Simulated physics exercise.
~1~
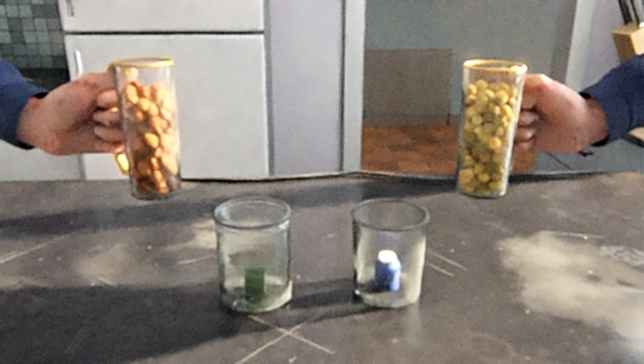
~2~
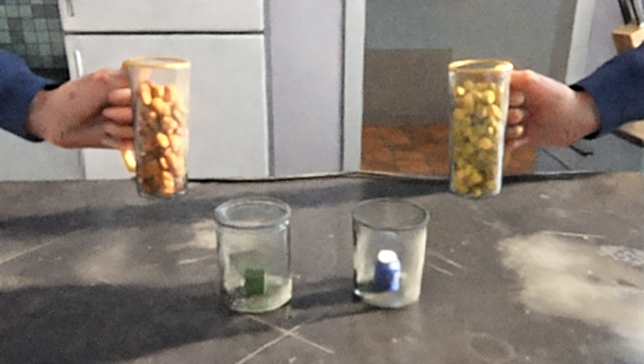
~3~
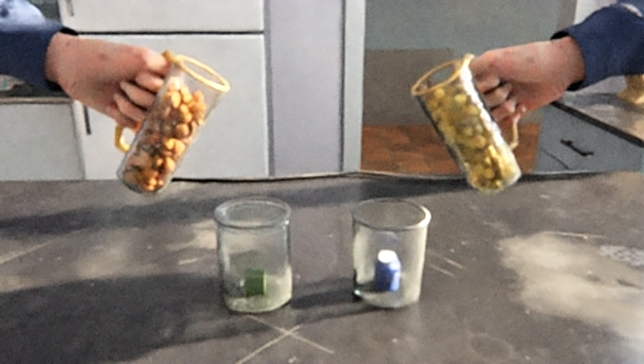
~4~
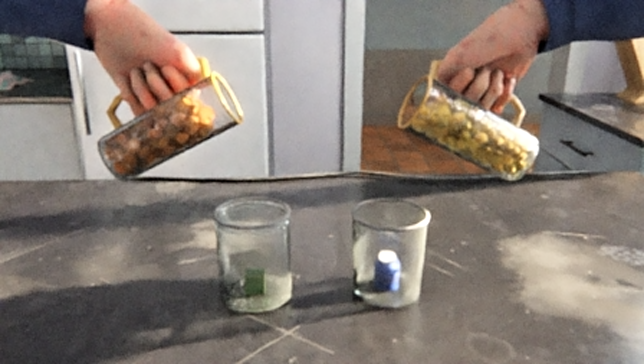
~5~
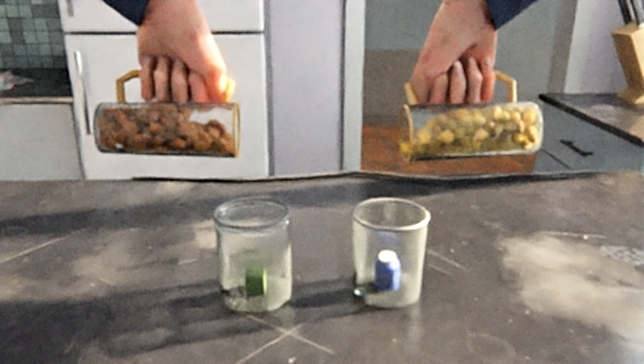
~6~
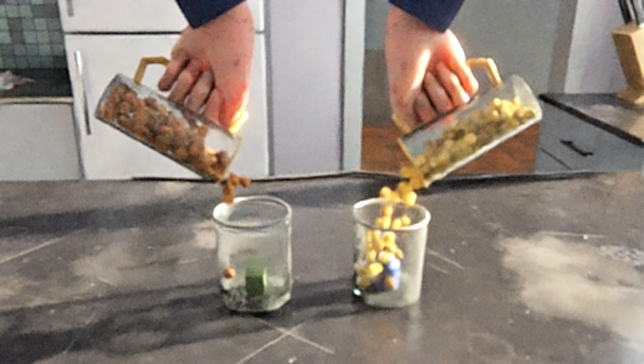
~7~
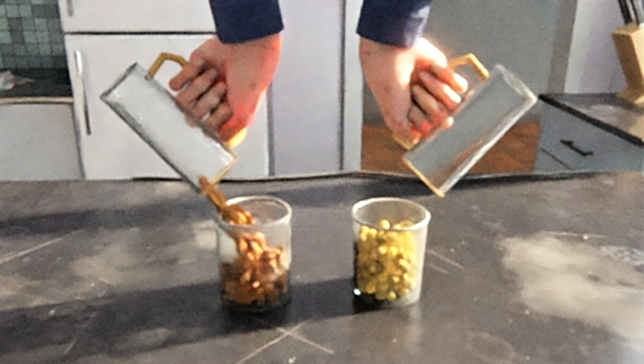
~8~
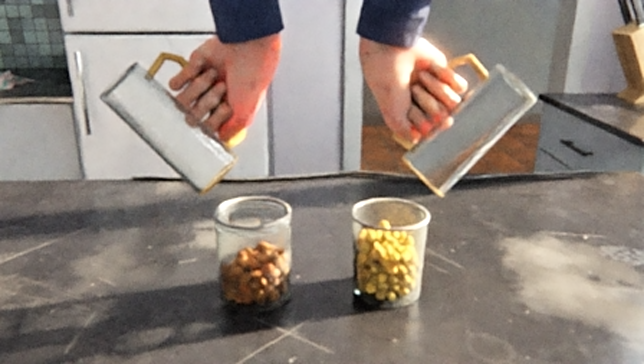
Two hands tipping glass mugs of brown and yellow pieces into two glasses, burying the green and blue objects inside.
